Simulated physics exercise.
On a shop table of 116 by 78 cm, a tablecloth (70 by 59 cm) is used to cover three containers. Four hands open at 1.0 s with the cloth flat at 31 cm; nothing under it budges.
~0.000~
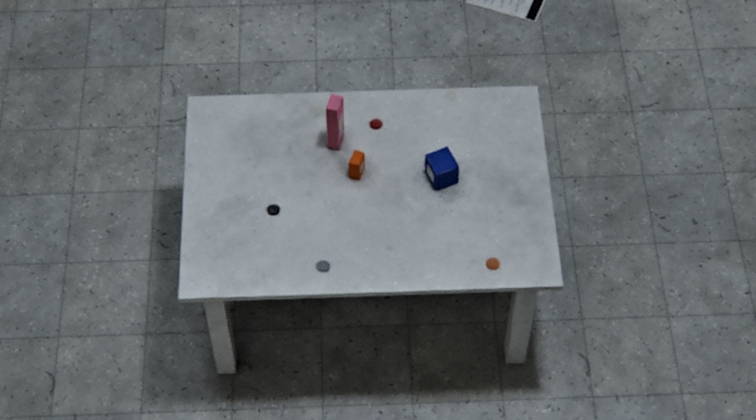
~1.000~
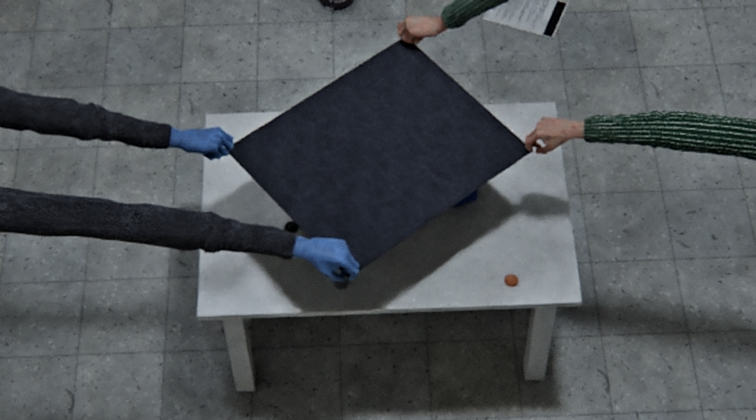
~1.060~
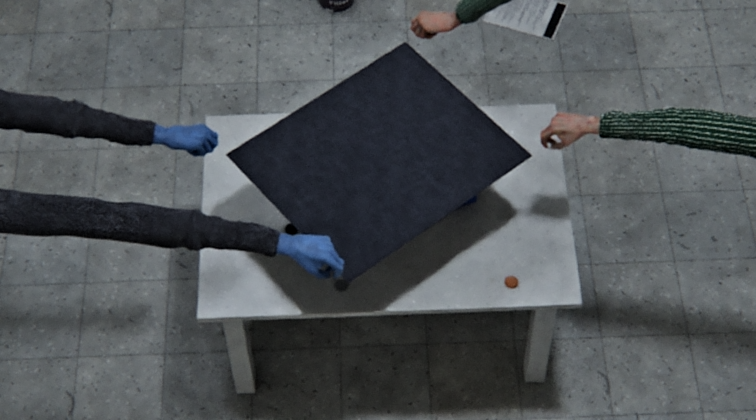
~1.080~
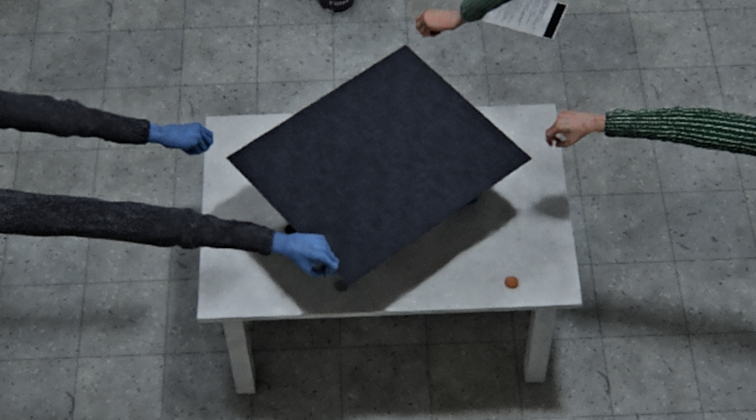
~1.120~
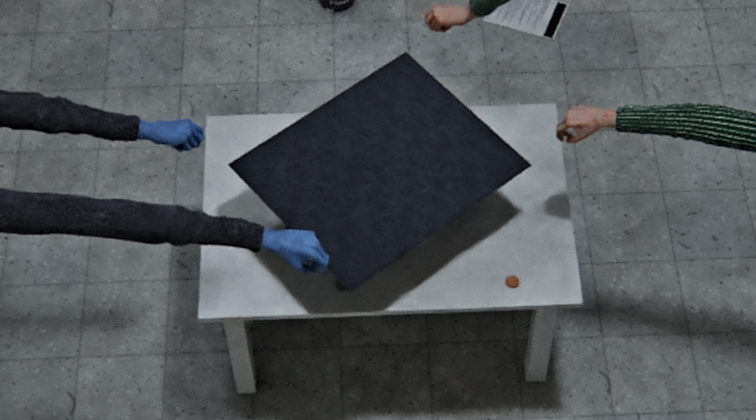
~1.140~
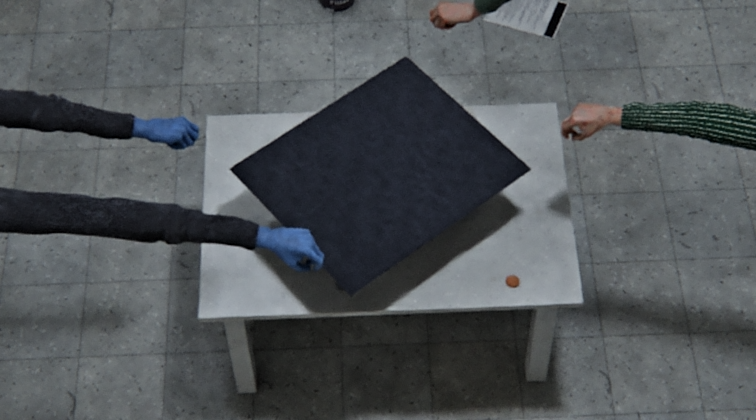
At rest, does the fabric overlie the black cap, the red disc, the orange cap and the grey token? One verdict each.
In order: The black cap ends under the cloth; the red disc vanishes under it; the orange cap still shows; the grey token vanishes under it.
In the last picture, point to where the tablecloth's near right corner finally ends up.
That corner ends up near pixel (511, 210) in the last view.
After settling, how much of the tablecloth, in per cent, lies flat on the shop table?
Share on top, approx.: 35 %.
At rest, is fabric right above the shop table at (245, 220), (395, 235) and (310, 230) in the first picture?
In order: Exposed, hidden, hidden.
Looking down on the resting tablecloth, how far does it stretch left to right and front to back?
About 82 cm wide by 70 cm front to back.
At 1.3 s, 30 % of it is down, spanning 81 by 73 cm, above red disc, grey token, black cap.
At 1.5 s, 35 % of it is down, spanning 84 by 68 cm, above red disc, grey token, black cap.
At 1.7 s, 35 % of it is down, spanning 83 by 71 cm, above red disc, grey token, black cap.
At 1.9 s, 35 % of it is down, spanning 83 by 70 cm, above red disc, grey token, black cap.
At 2.7 s, 35 % of it is down, spanning 83 by 70 cm, above red disc, grey token, black cap.
